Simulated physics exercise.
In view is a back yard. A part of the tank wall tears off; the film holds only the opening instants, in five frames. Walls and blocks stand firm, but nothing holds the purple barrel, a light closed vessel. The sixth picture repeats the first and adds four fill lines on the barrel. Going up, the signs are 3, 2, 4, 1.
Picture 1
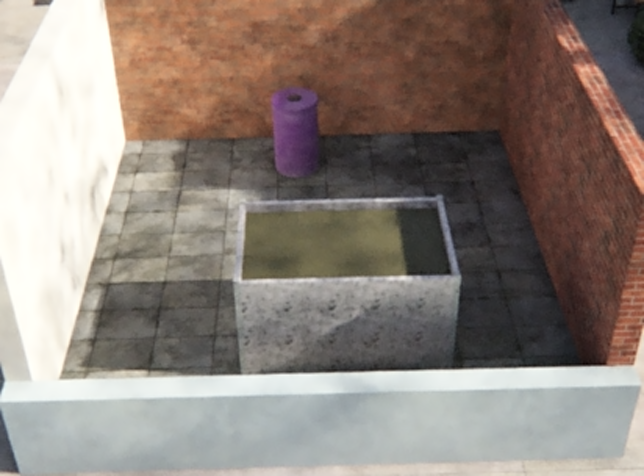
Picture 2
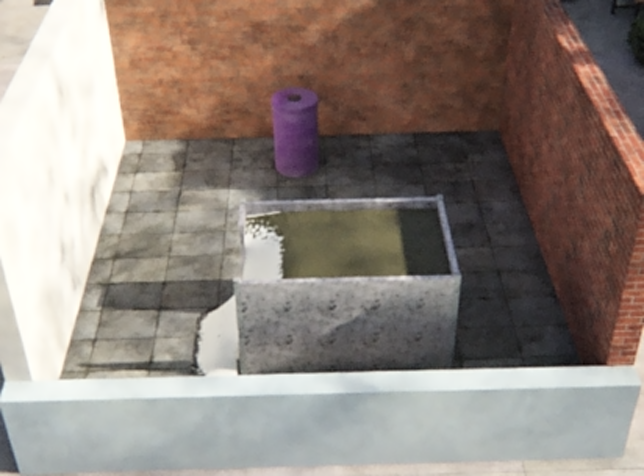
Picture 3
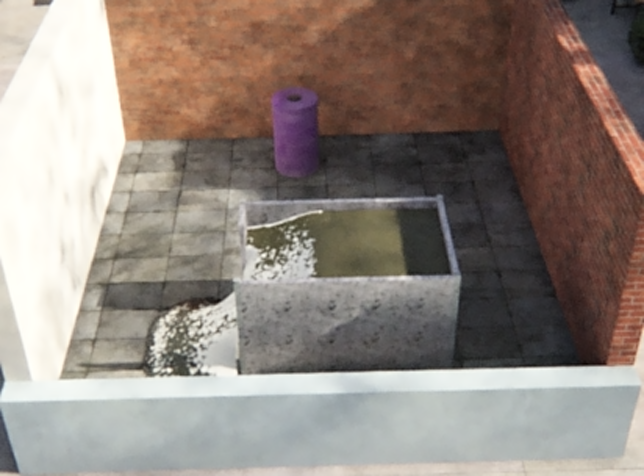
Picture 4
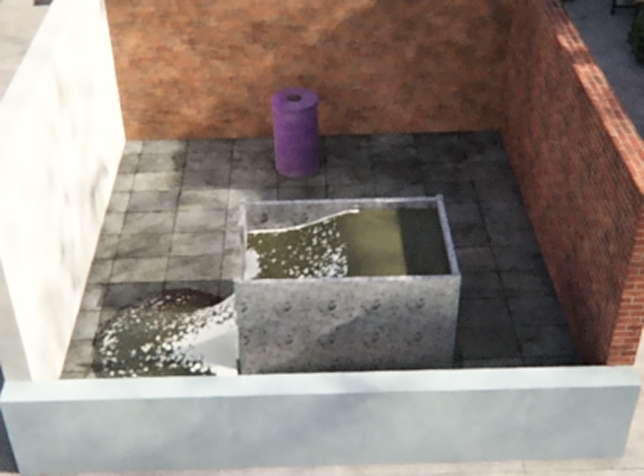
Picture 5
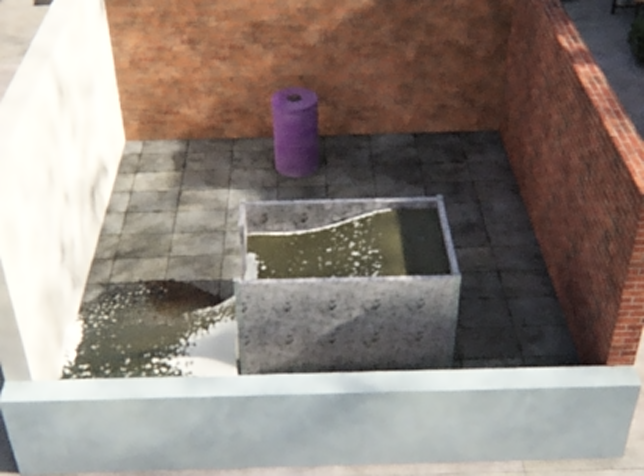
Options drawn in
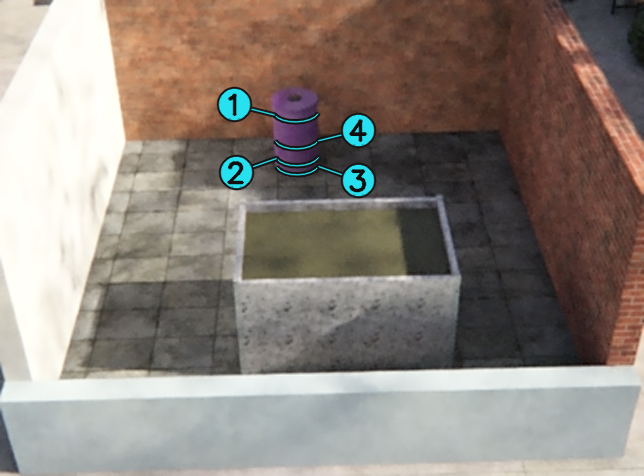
Murky water pouring from the left side of a full concrete tank and spreading leftward across a walled, paved back yard.
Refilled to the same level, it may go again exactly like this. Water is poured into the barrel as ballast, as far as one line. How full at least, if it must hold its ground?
It is 4.
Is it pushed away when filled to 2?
Yes.
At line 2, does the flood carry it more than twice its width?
No.
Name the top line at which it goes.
2.
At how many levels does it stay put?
Two of the four.
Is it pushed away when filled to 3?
Yes.
On the marked copy, 1 at (296, 121); 2 at (297, 165); 3 at (297, 174); 4 at (297, 148); from the bottom up 3, 2, 4, 1.
With 1, it does not move.
With 2, it is pushed about its own width away.
With 3, it is pushed about 6 times its own width away.
With 4, it does not move.
